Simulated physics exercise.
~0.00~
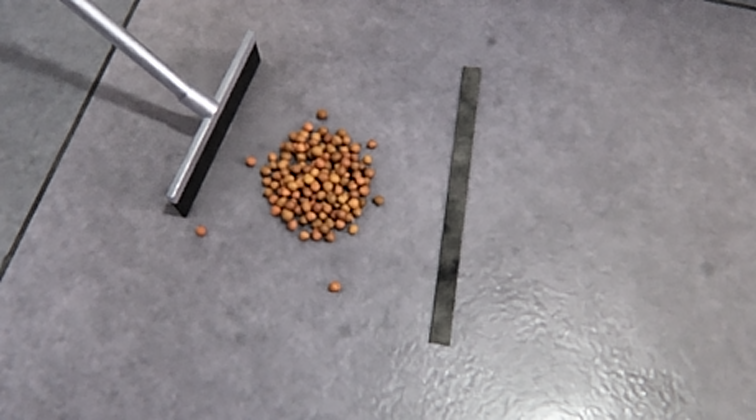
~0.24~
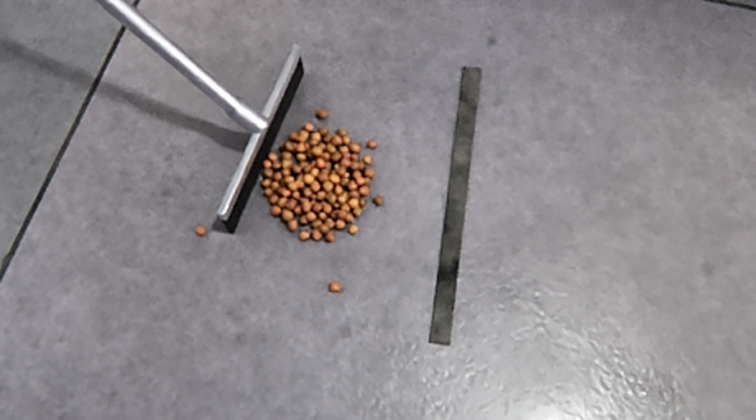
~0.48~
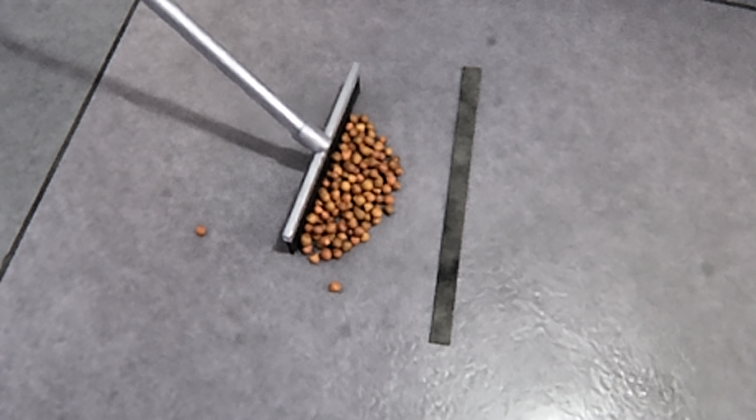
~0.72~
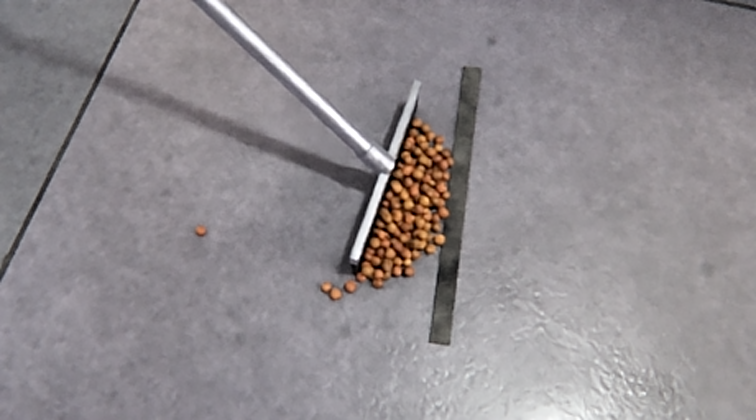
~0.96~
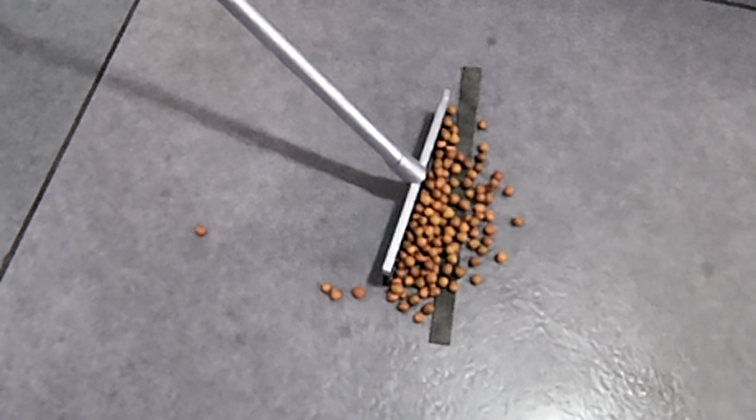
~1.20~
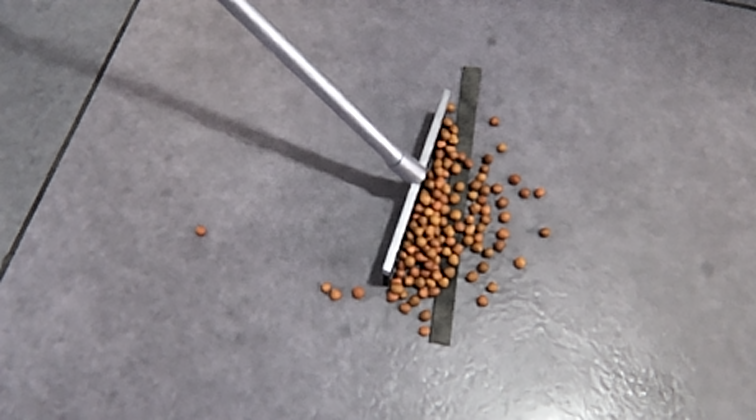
A squeegee with a silver handle moves right across a grey tiled floor toward a round heap of brown hazelnuts. Its blade meets the heap and pushes it along, packing the nuts into a band and leaving one stray behind on the left. The nuts reach a dark, narrow strip fixed across the path, while a few trail off below the blade. The blade then stops just short of the strip, and many nuts spill over it and scatter to the right. At the end, some nuts lie spread beyond the strip, while many remain crowded between it and the still blade.
